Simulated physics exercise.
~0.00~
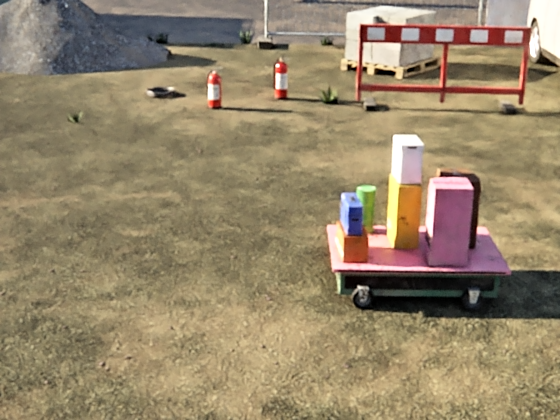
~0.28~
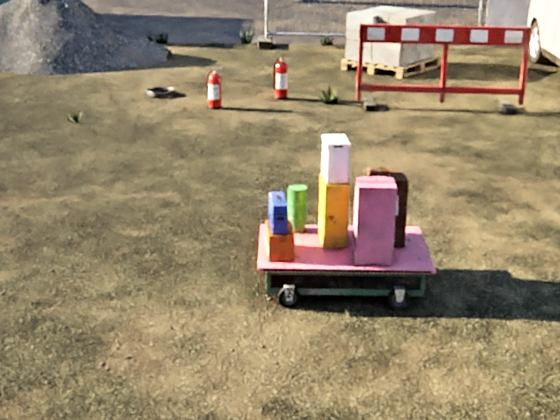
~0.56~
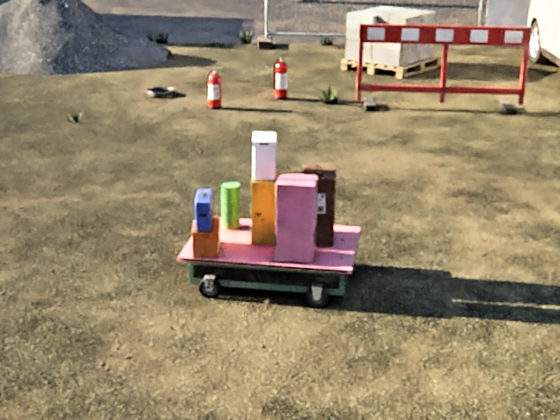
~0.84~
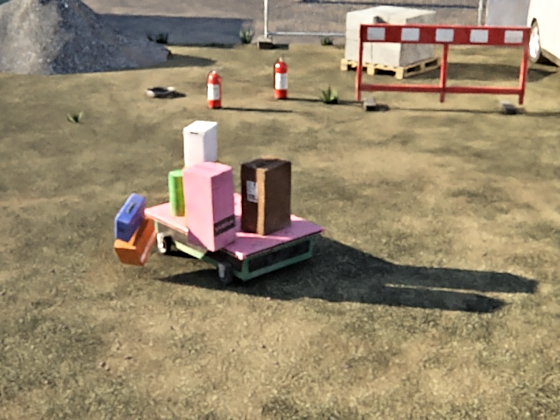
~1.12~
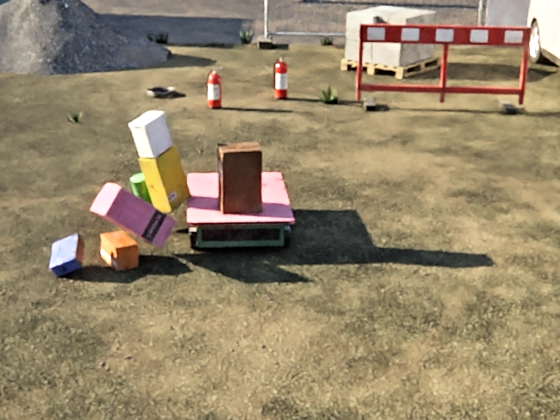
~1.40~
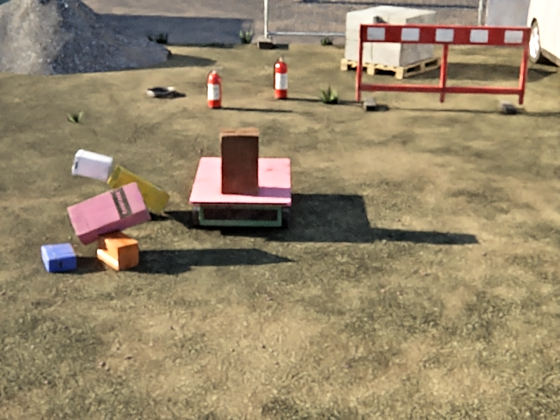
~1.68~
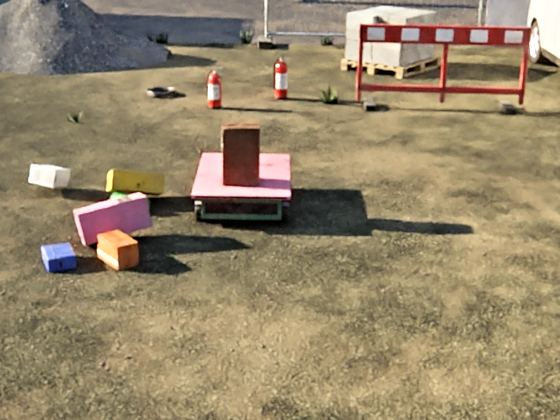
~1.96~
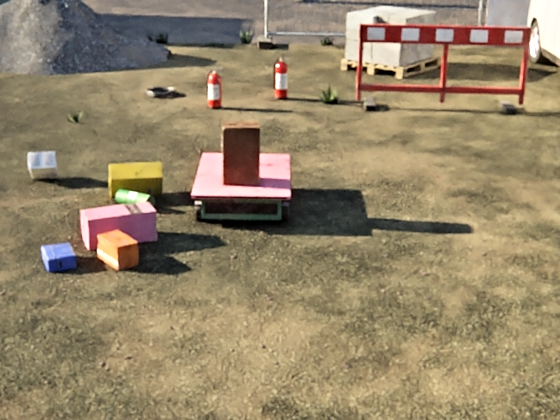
A flat cart loaded with colourful boxes rolled left across the dirt and swung around sharply, spilling the blue and orange boxes, then the pink, yellow, green and white ones, before stopping with only the brown box still standing on its deck.
